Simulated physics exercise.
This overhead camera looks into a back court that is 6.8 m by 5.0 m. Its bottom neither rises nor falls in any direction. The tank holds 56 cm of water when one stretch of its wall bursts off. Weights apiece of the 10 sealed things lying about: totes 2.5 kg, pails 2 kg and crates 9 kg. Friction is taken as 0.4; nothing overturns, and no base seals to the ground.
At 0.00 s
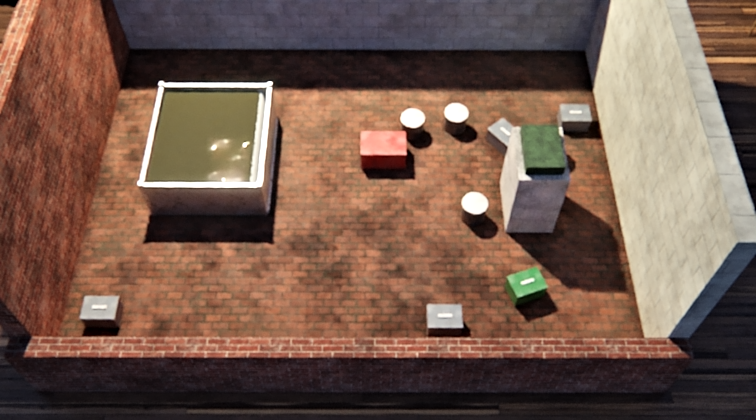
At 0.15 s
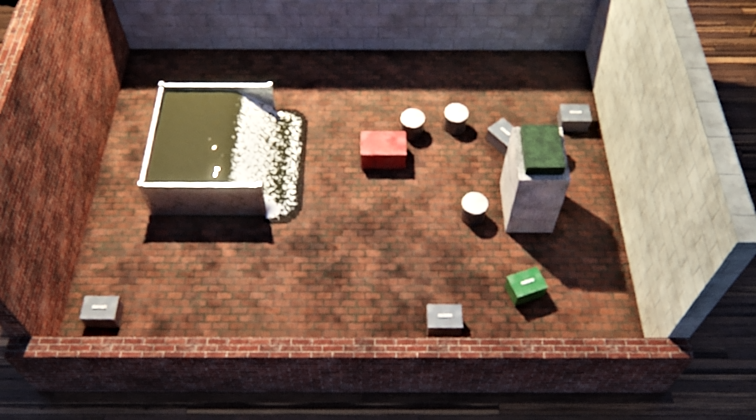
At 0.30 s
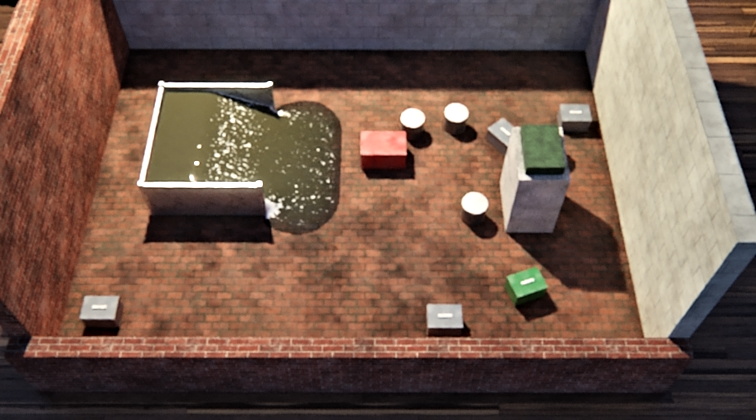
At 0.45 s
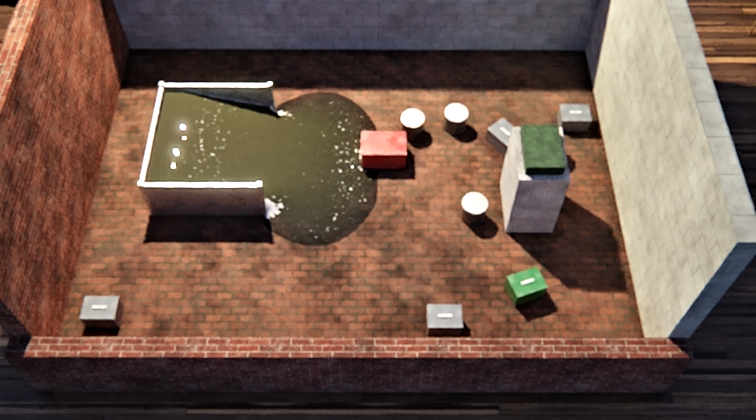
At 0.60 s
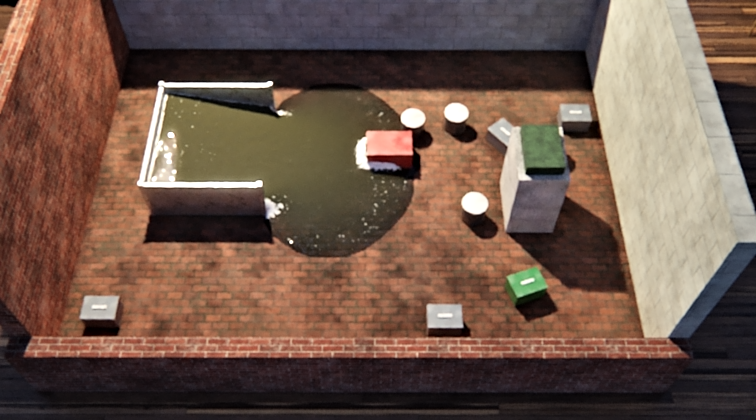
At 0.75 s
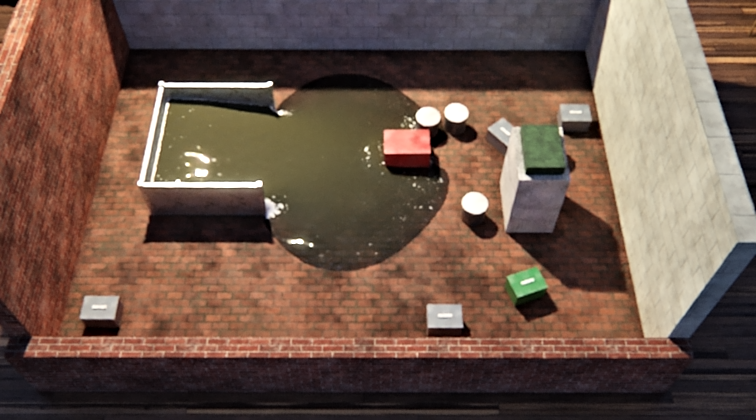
The video shows a walled brick court seen from above, where the right side of a water tank gives way and dark water spreads across the floor, nudging a red crate and then a pale round pail slightly rightward.
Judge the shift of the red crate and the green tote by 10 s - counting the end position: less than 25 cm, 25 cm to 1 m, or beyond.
In the end the red crate will be over a metre off. The green tote will be over a metre off.
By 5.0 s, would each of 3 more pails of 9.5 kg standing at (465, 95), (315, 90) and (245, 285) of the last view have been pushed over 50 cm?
Lab note - in order: Above threshold / below threshold / below threshold.
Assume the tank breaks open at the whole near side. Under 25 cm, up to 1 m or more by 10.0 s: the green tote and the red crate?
The green tote is swept a long way; the red crate remains where it was.
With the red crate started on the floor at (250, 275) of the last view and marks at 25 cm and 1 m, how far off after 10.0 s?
As it turns out, it creeps some distance.
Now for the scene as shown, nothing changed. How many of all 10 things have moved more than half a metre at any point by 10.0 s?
I make it 9.
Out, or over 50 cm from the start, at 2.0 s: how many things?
6.
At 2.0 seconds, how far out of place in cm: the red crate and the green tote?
By then roughly 250 cm and 50 cm, respectively.
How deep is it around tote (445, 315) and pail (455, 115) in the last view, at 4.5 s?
Around 7 cm and 11 cm.
After 2.0 s the red crate is near (569, 142), 2.5 m from its start, afloat; the green tote is near (554, 310), 0.5 m from its start, aground; 6 afloat.
After 4.5 s the red crate is near (564, 242), 2.7 m from its start, afloat; the green tote is near (547, 274), 0.3 m from its start, afloat; 9 afloat.
After 7.0 s the red crate is near (454, 300), 2.5 m from its start, afloat; the green tote is near (445, 332), 1.2 m from its start, afloat; 9 afloat.
After 10.0 s the red crate is near (358, 286), 2.2 m from its start, afloat; the green tote is near (408, 331), 1.6 m from its start, afloat; 10 afloat.
